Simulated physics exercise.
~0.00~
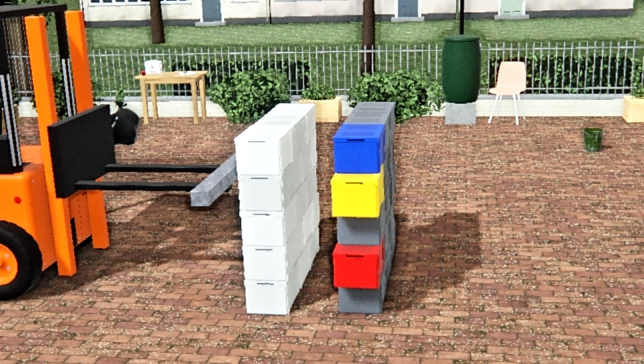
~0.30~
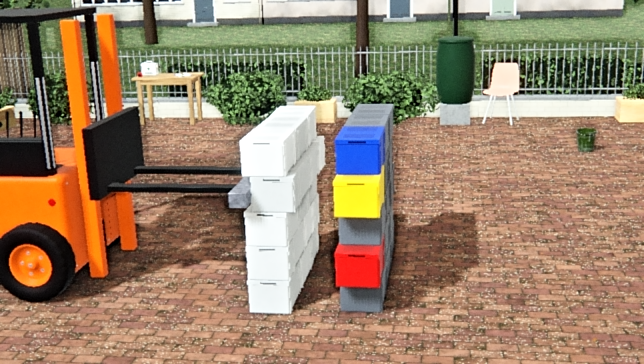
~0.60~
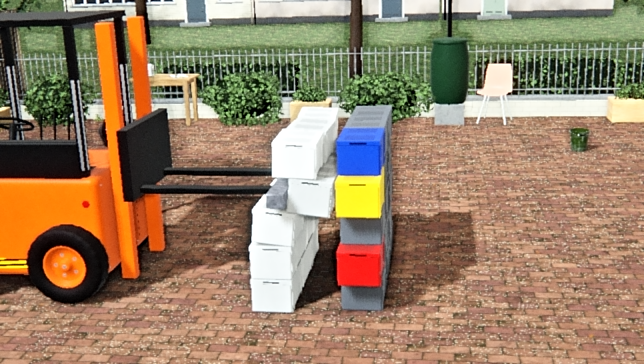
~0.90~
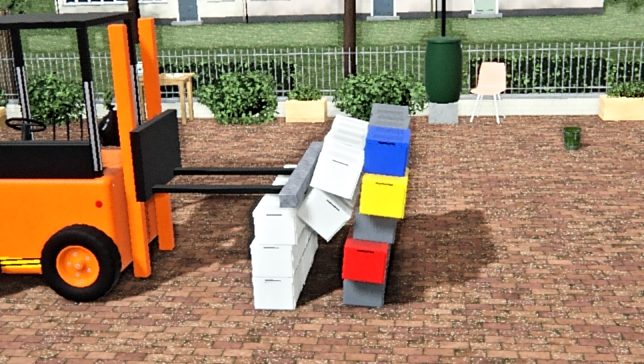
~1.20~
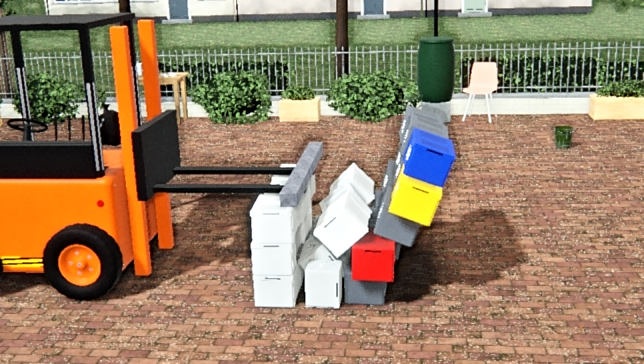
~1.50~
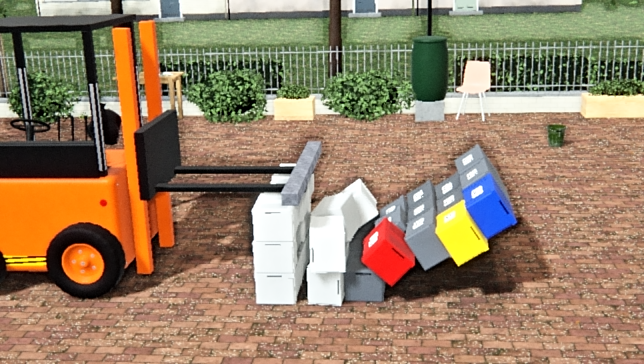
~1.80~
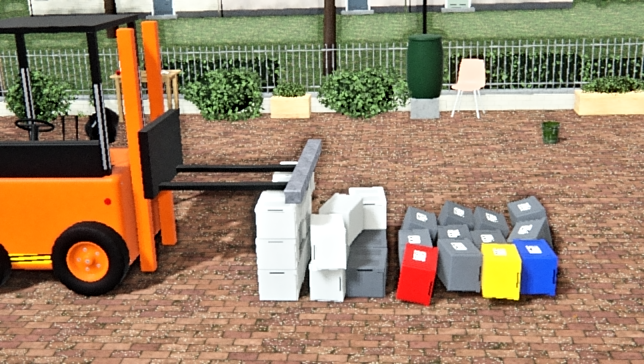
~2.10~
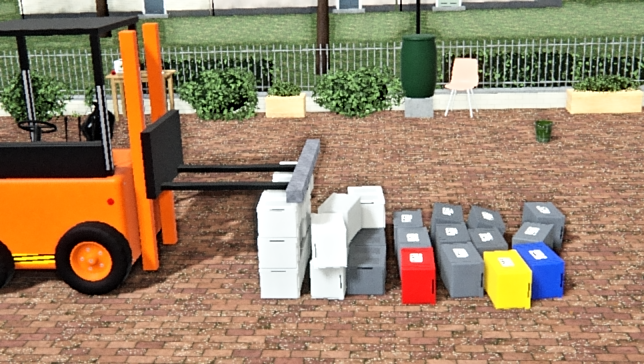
At first, an orange lift truck on a brick yard holds a grey beam just left of two tall stacks of boxes, one white and one grey with blue, yellow and red boxes on its near end. The truck rolls right and presses the beam into the upper part of the white stack. Its upper boxes slide across the gap and lean on the grey stack, which begins to tilt. The truck stops as white boxes drop into the gap and the second stack topples rightward. Finally, the blue, yellow and red boxes lie tipped over among grey ones, while part of the white stack still stands beneath the beam.
